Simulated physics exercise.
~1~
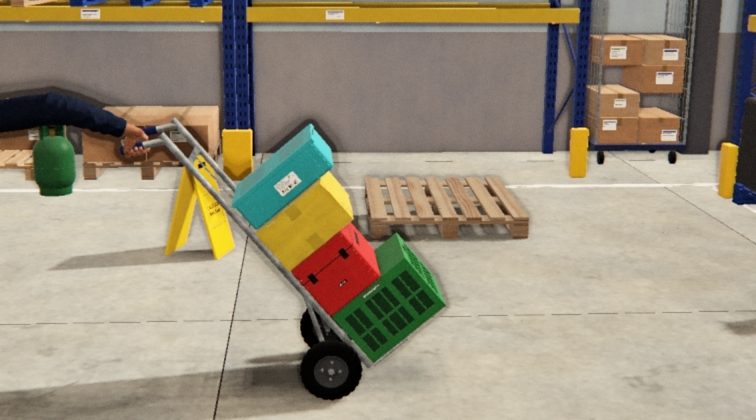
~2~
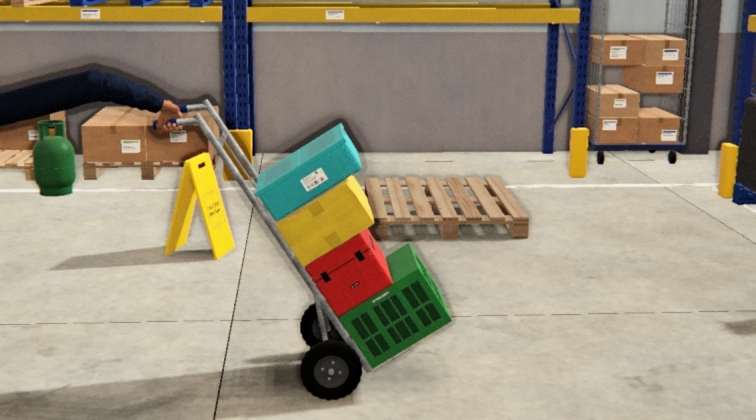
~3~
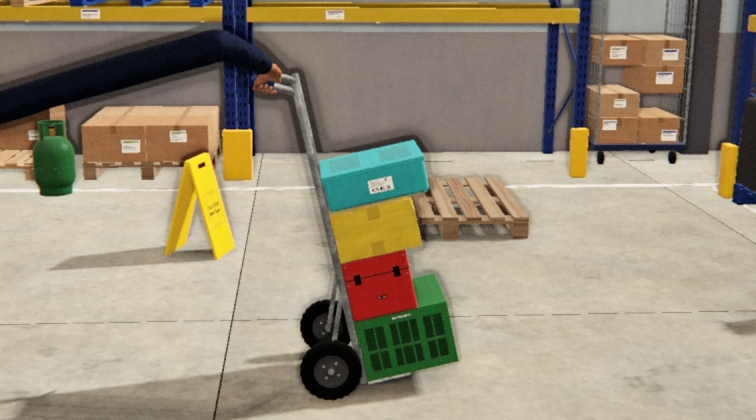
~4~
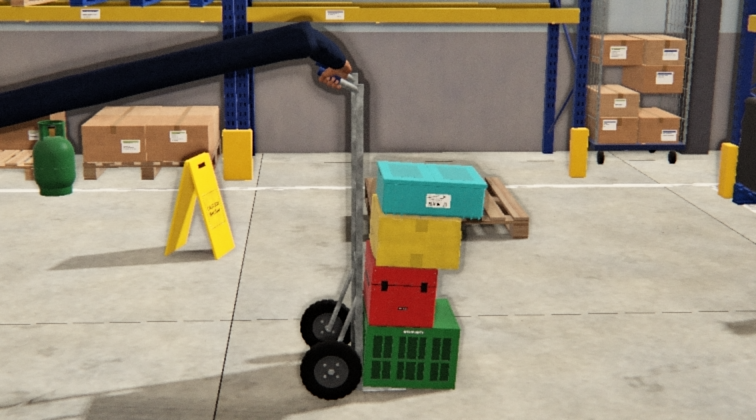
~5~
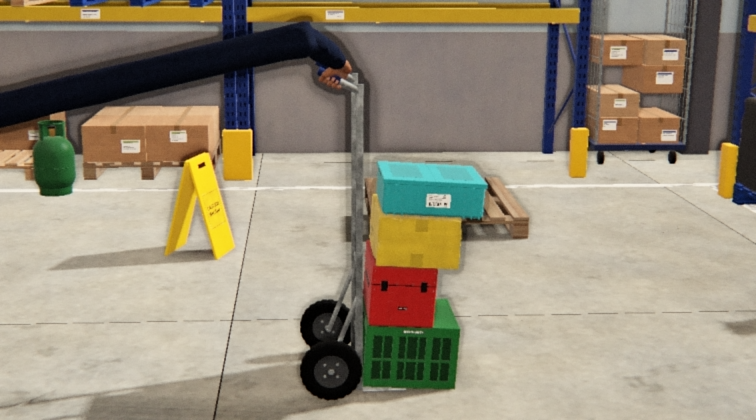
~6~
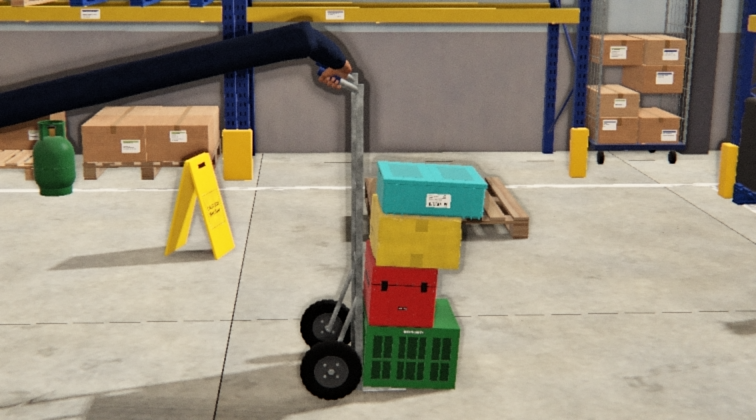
In a warehouse, a dark-sleeved arm swings a tilted two-wheeled hand truck upright, carrying a green crate, red toolbox, yellow box and turquoise tote stacked on it. The truck comes to a stop standing vertical, the hand still gripping its handle, and all four pieces remain stacked.
